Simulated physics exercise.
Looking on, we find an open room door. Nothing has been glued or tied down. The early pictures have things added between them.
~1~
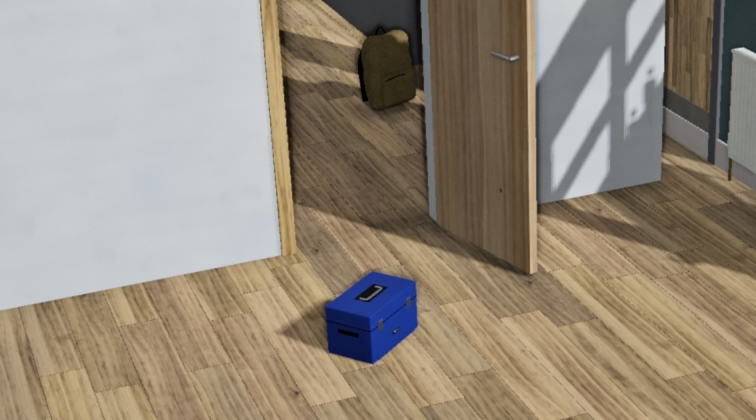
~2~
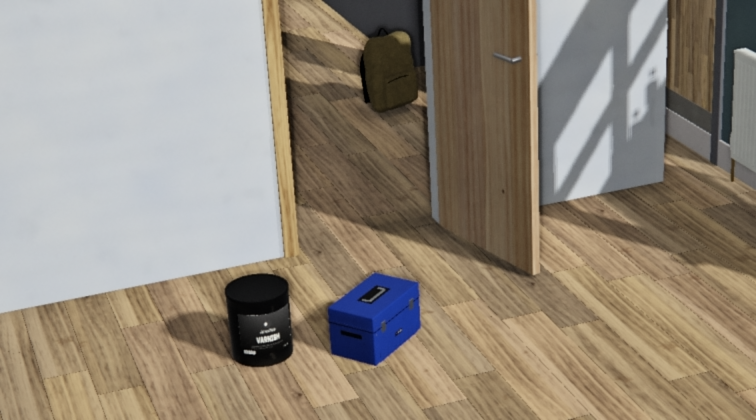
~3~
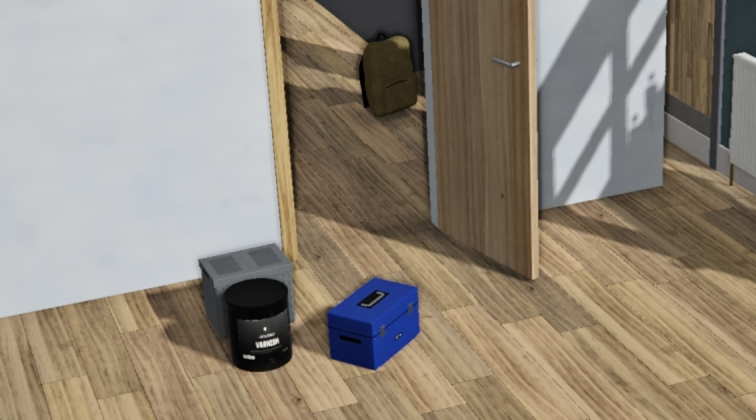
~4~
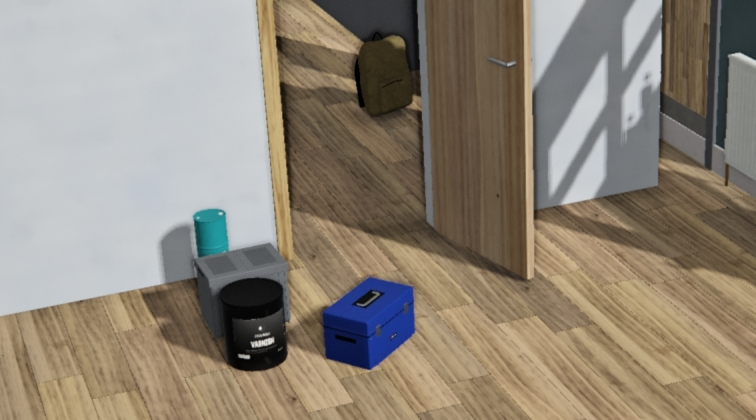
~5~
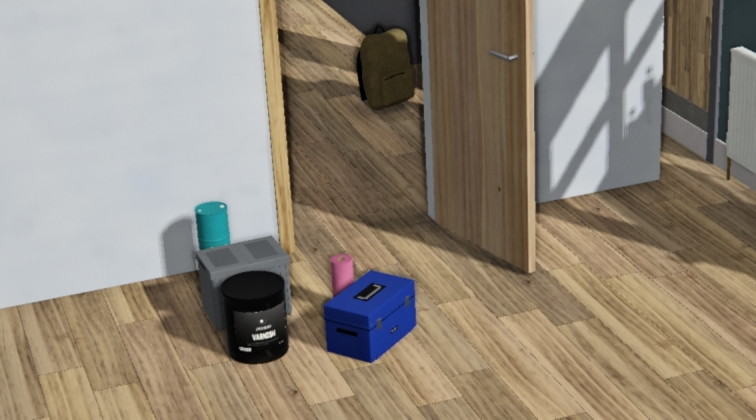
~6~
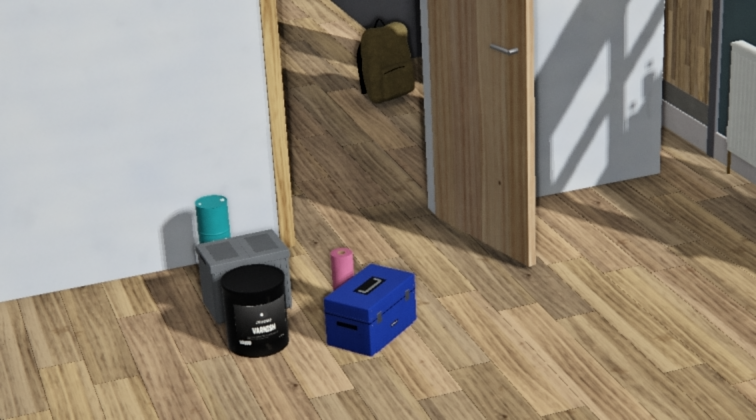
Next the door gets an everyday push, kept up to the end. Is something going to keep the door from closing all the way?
The door makes it to the frame.
Then, 0.50 s after the last picture, door at 87°.
Then, 0.90 s after the last picture, door at 60°.
Then, 1.20 s after the last picture, door at 38°.
Then, 1.60 s after the last picture, door at 8°.
At rest, door at 0°; all 5 in place. Seen from the same camera at the end, pink roll near (343, 278).
